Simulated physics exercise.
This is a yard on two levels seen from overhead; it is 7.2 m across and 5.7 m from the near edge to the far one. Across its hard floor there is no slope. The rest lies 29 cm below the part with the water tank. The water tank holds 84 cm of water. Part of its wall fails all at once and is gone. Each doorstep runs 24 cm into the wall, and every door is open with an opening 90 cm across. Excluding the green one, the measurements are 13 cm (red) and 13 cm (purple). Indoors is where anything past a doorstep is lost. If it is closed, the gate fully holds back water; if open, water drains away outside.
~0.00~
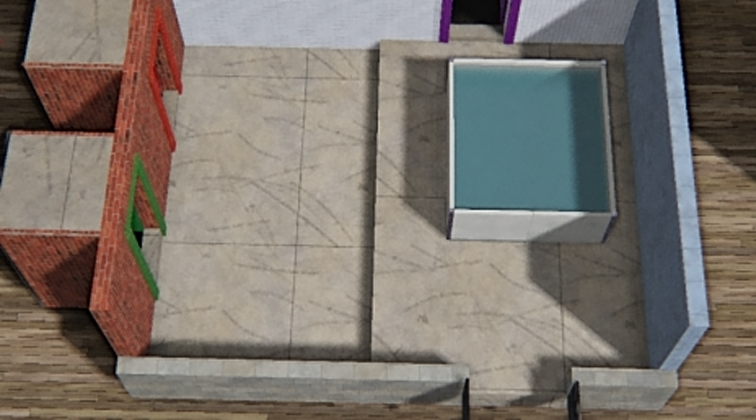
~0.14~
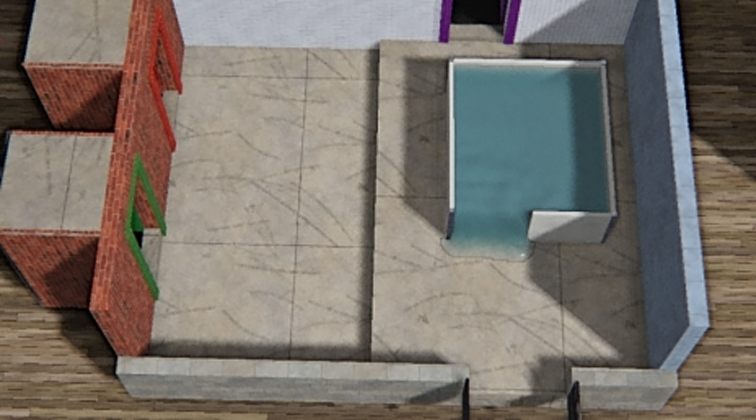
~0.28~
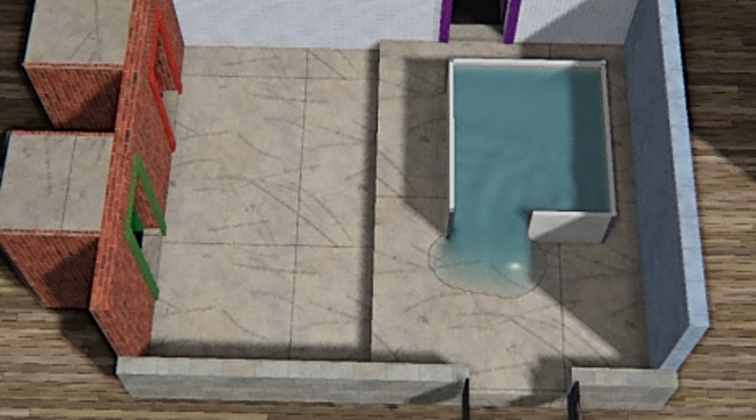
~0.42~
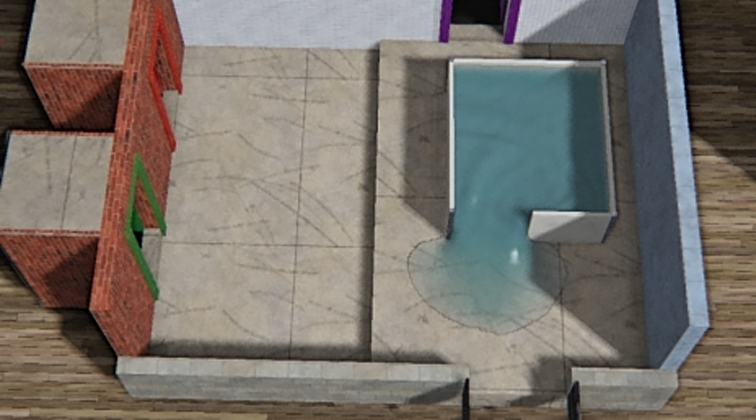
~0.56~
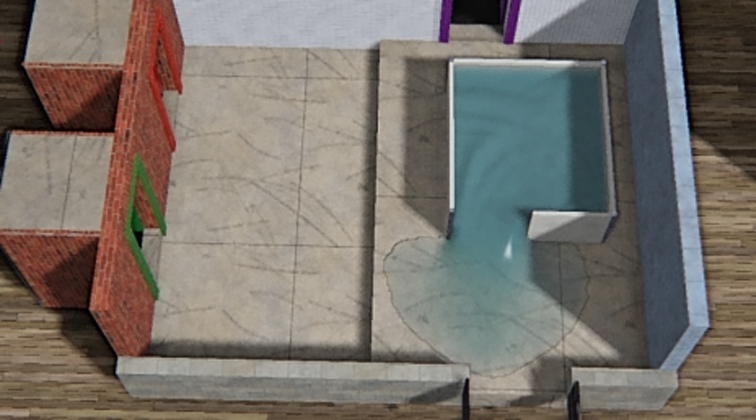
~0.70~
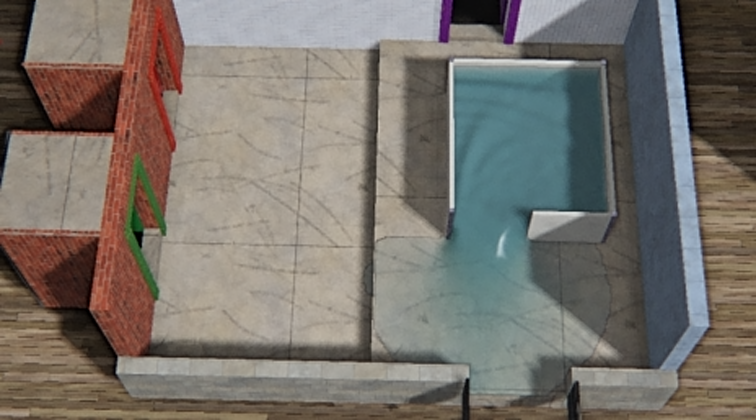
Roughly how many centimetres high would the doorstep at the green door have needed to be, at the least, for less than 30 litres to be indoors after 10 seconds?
At least 13 cm or so.
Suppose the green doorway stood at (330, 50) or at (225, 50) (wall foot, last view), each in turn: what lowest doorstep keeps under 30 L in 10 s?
Around 10.5 and 12.5 cm respectively.
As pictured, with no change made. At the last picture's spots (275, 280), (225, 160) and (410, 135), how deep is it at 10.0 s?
I'd read roughly 4, 4 and 0 cm there.
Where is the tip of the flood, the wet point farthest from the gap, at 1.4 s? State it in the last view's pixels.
Somewhere near the pixel (272, 378).
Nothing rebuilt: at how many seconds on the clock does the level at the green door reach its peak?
Peak time: About 3.2 s.
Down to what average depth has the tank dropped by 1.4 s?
Roughly 62 cm on average.
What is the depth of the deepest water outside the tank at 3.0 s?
Around 38 centimetres.
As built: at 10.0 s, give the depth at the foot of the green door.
About 8.5 centimetres.
After 1.4 s water covers 25 % of the floor, deepest (47 cm) near (484, 249); it has not reached the green door.
After 3.0 s water covers 40 % of the floor, deepest (38 cm) near (148, 375); 21 cm at the green door, 0 litres in over its 27 cm doorstep.
After 10.0 s water covers 90 % of the floor, deepest (15 cm) near (370, 64); 8 cm at the green door, 0 litres in over its 27 cm doorstep.
At the green door as built, the water arrived by 2.5 s and peaked near 21 cm at 3.2 s.
Run again over the same 10 s with other heights there, 47 litres in over 11.5 cm, 15 litres over 15.5 cm. The limit of 30 litres is kept from about 13 cm up.
